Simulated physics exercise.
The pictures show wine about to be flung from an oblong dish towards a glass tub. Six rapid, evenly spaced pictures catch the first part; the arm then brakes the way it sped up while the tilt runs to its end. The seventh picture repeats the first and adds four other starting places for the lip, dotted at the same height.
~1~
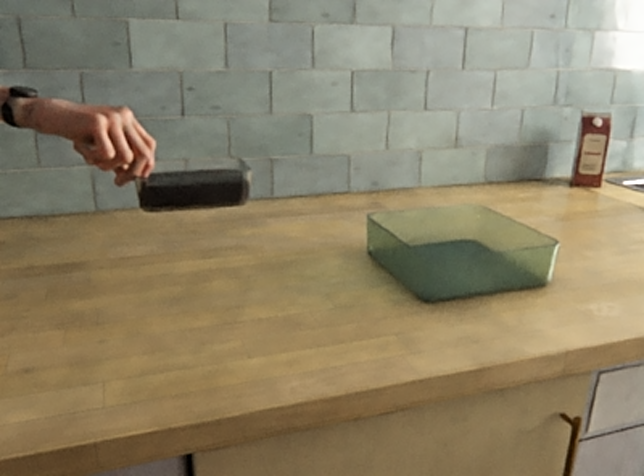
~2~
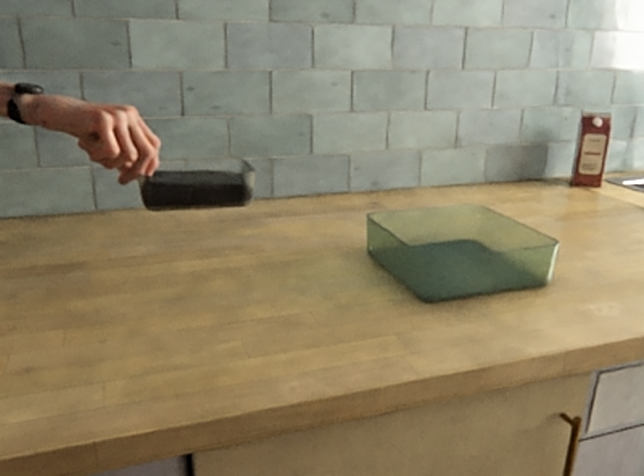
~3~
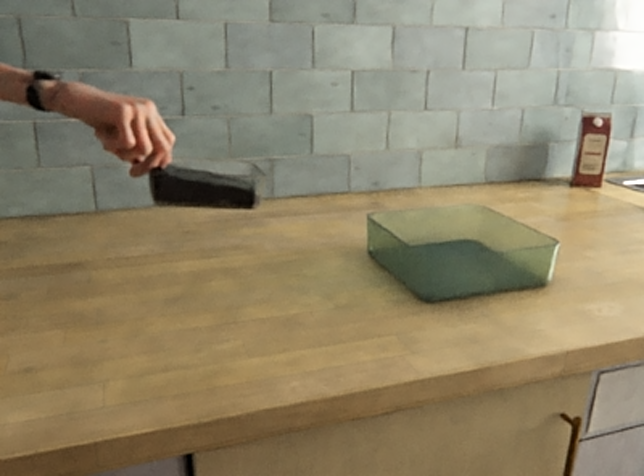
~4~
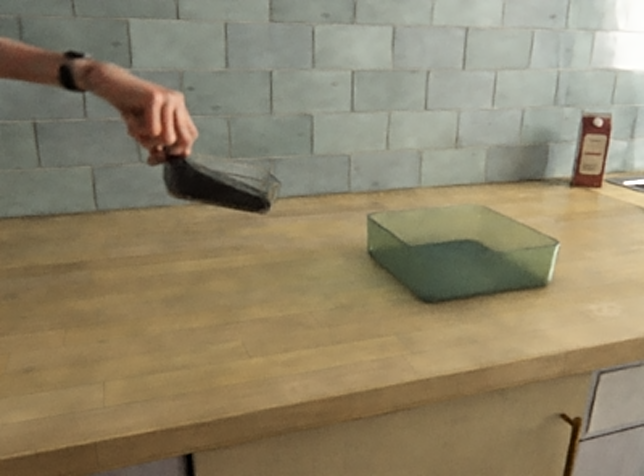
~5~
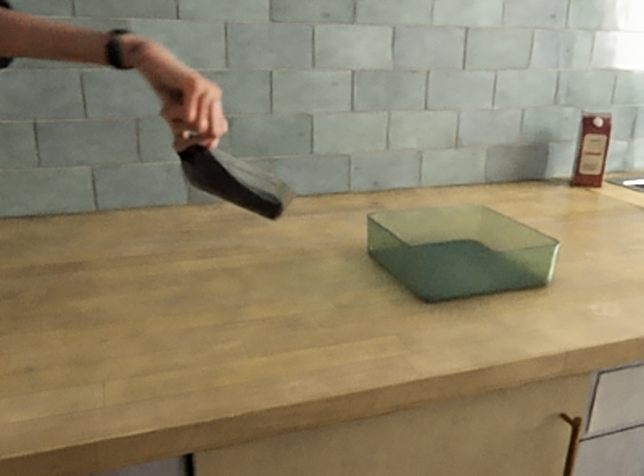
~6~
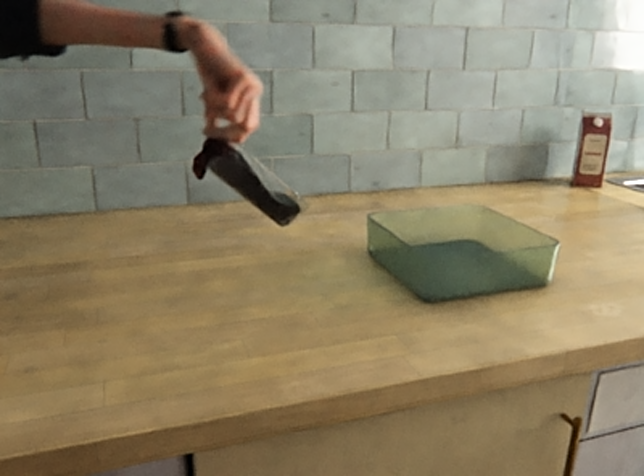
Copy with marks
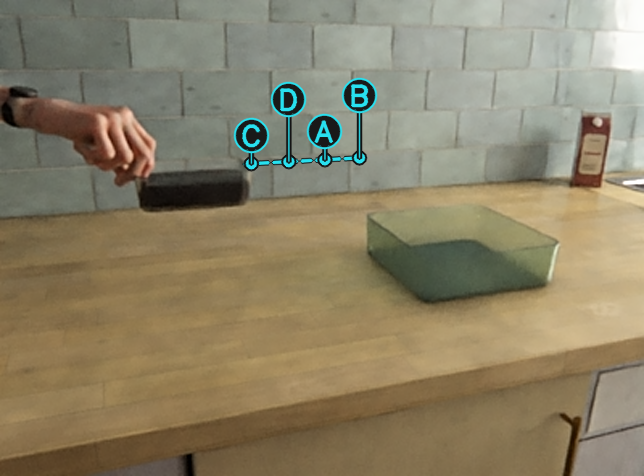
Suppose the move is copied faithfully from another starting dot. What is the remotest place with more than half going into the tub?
Choose A.
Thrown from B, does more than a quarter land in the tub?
Yes, it does.
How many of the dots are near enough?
Two of them.
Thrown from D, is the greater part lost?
Yes, it does.
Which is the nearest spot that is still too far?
D it is.
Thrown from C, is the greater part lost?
Yes, it does.
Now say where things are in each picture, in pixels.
Upright, lip at (245, 164); tub from (419, 301) to (547, 282); nothing has left yet.
Upright, lip at (248, 164); nothing has left yet.
Tipped about 7°, lip at (259, 169); nothing has left yet.
Tipped about 16°, lip at (273, 176); wine is over the rim, down to (181, 156).
Tipped about 28°, lip at (288, 186); wine is over the rim, down to (183, 157).
Tipped about 42°, lip at (301, 197); wine is over the rim, down to (200, 174).
On the marked copy, A at (324, 159); B at (359, 157); C at (251, 163); D at (288, 161).
For spot A, about 63 % lands in the tub, 25 % falls short and 12 % goes beside or beyond.
For spot B, about 81 % lands in the tub, 5 % falls short and 14 % goes beside or beyond.
For spot C, about 3 % lands in the tub, 94 % falls short and 3 % goes beside or beyond.
For spot D, about 32 % lands in the tub, 59 % falls short and 9 % goes beside or beyond.
